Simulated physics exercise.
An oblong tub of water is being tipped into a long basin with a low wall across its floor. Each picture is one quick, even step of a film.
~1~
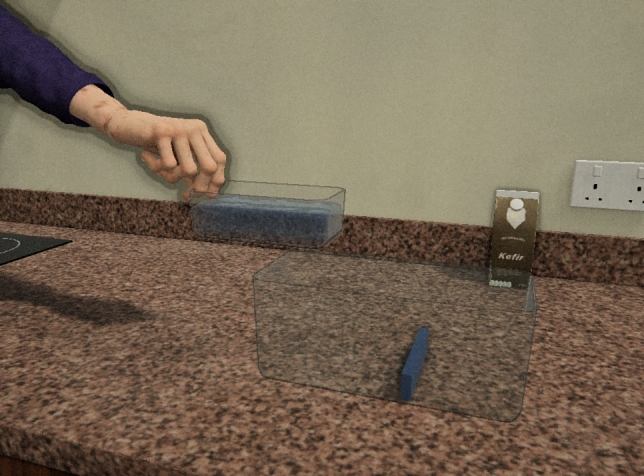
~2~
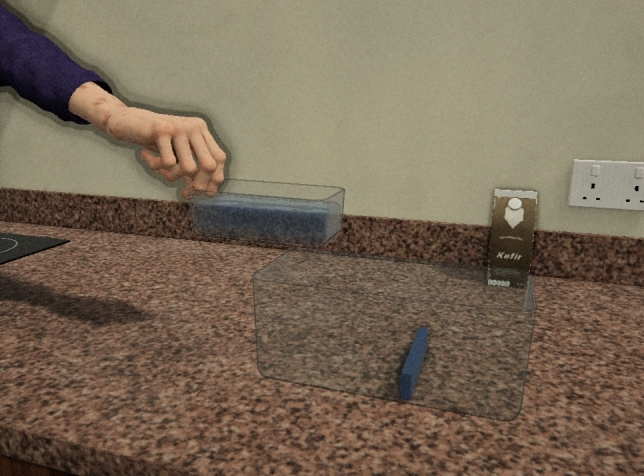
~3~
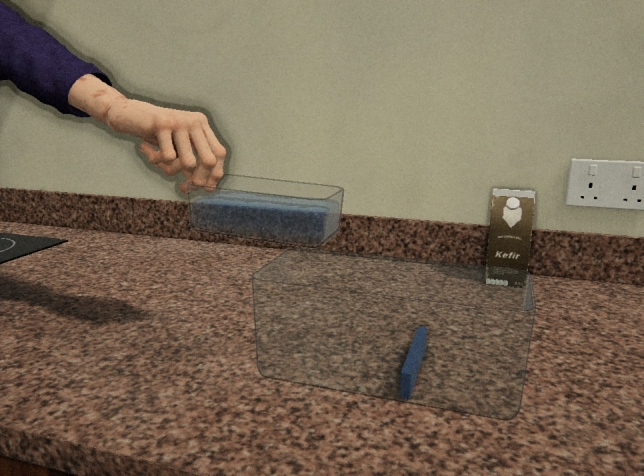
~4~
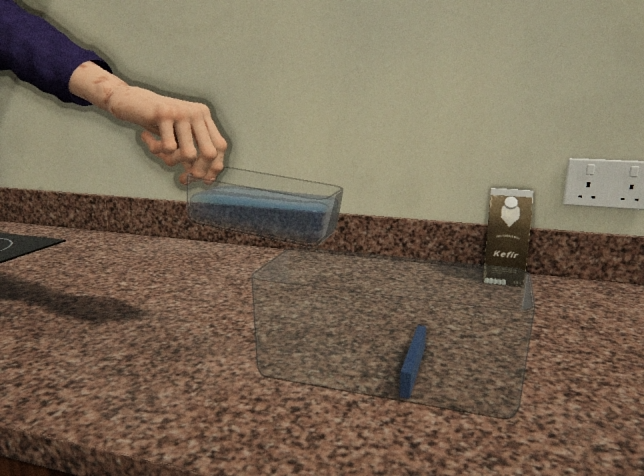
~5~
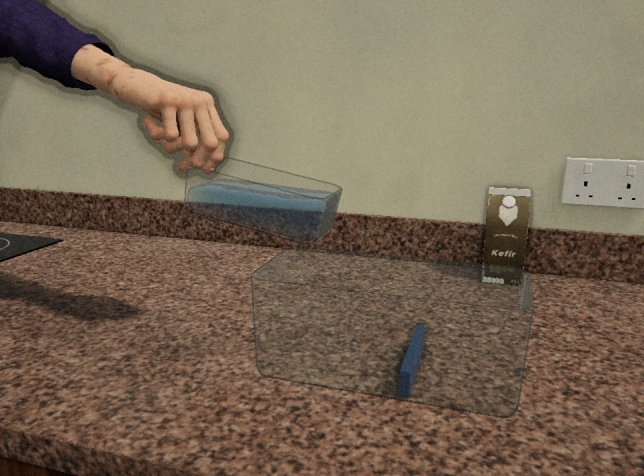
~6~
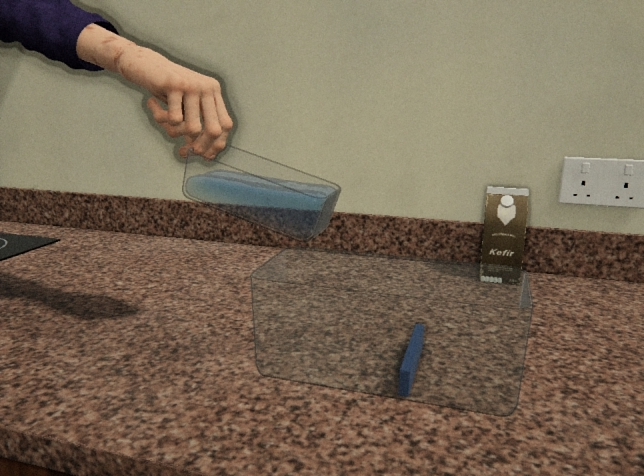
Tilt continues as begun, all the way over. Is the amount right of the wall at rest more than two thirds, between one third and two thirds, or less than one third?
Middle band.
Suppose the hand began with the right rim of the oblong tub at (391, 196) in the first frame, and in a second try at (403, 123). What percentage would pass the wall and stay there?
First about 75, then 45 per cent.
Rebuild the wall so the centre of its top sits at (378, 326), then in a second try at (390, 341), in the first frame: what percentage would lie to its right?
Case 1: 85 %; case 2: 75 %.
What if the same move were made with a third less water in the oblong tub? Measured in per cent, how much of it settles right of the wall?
Estimated share: Close to 30 per cent.
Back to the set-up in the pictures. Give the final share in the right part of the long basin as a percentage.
About 55 per cent.
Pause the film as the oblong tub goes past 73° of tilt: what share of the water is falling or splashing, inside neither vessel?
Share in flight: Approx. 50 %.
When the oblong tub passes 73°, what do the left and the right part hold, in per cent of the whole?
20 % left, 5 % right.
A moment on, the oblong tub is tipped part way and 25 per cent is still to pour, 21 is left of the wall and 5 right of it.
Next, the oblong tub is tipped right over and 4 per cent is still to pour, 31 is left of the wall and 56 right of it.
Then the oblong tub is tipped right over and 0 per cent is still to pour, 44 is left of the wall and 53 right of it.
Later the oblong tub is tipped right over and 0 per cent is still to pour, 43 is left of the wall and 53 right of it.
In the end 43 per cent lies left of the wall, 53 right of it and 3 outside.
